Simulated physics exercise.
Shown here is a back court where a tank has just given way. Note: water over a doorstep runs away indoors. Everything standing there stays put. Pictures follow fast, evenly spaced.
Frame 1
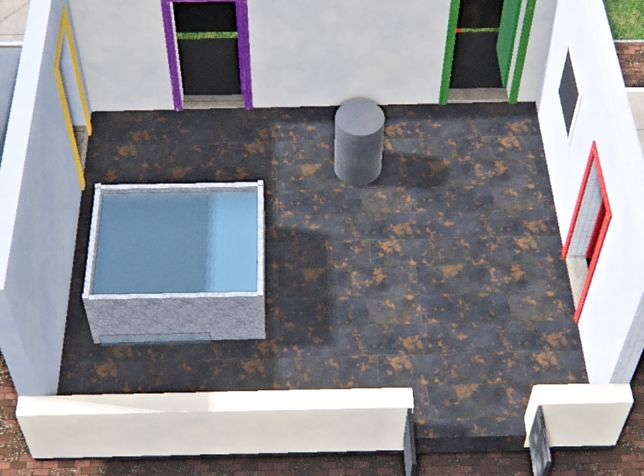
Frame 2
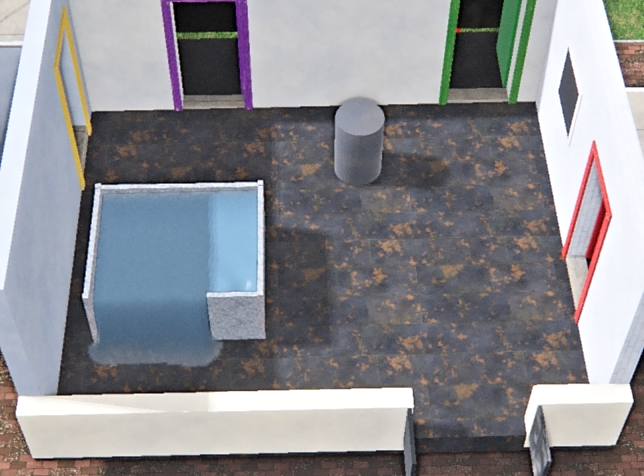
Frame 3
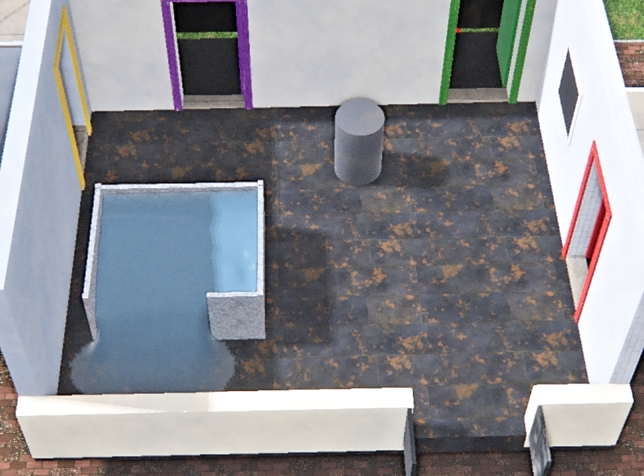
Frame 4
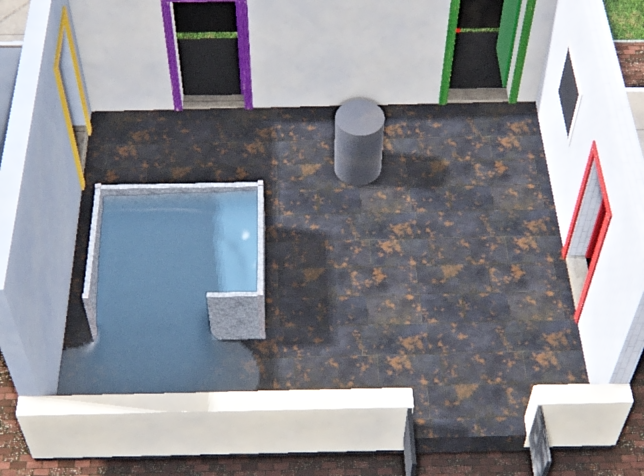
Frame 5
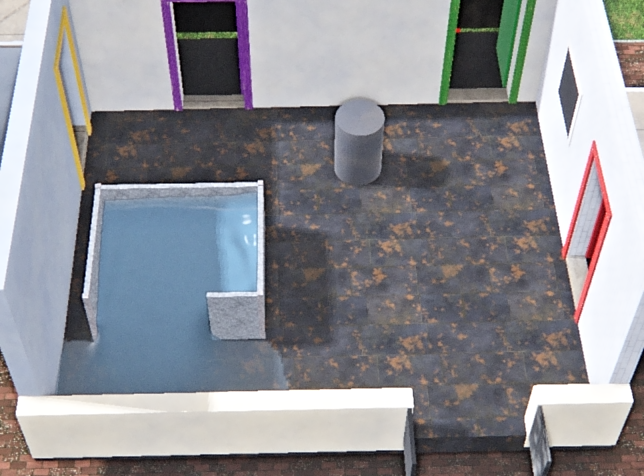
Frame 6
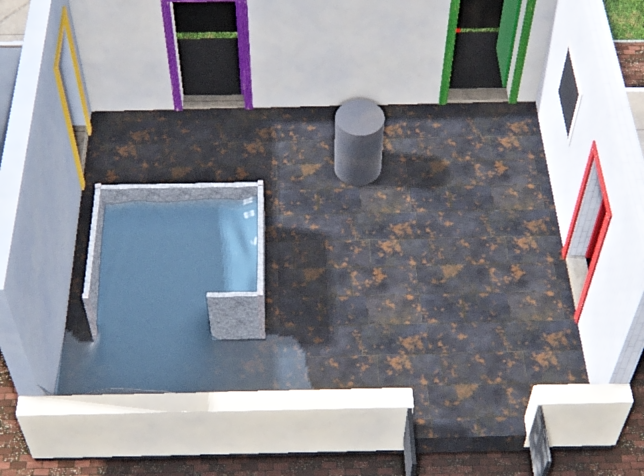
In this clip, a stone tank of still water stands in a walled courtyard near a grey cylinder; its front wall opens on the left, and water pours out, spreading across the dark floor toward the low cream wall and rightward.
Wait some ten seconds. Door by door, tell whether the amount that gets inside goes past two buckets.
The purple door swallows too much water; the green door swallows too much water; the yellow door swallows an okay amount of water; the red door swallows too much water.
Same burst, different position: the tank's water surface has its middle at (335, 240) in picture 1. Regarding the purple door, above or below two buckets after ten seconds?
Purple exceeds the threshold.
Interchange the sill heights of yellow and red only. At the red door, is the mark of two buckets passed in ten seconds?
Looks like red ends up short there.
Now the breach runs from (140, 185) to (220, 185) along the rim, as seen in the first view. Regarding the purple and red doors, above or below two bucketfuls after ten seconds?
First purple crosses the line, then red comes up short.
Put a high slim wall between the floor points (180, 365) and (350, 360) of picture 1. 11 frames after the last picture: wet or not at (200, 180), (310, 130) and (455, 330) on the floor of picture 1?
Taking the points in the order given, they are high and dry, high and dry and inundated.
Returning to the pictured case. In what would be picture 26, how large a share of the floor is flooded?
My estimate is roughly 70 percent.
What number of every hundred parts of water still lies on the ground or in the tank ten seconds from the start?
About 82 per cent.
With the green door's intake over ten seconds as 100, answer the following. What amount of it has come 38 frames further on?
Roughly 40 %.
A moment on, water covers 20 % of the floor; the purple door not reached, the green door not reached, the yellow door not reached, the red door not reached.
Next, water covers 45 % of the floor; the purple door not reached, the green door not reached, the yellow door wet at the sill, nothing in, the red door not reached.
Then, water covers 70 % of the floor; the purple door under two buckets in, the green door not reached, the yellow door wet at the sill, nothing in, the red door over two buckets in.
Later, water covers 95 % of the floor; the purple door over two buckets in, the green door over two buckets in, the yellow door wet at the sill, nothing in, the red door far over two buckets in.
In the end, water covers 100 % of the floor; the purple door over two buckets in, the green door far over two buckets in, the yellow door wet at the sill, nothing in, the red door far over two buckets in.
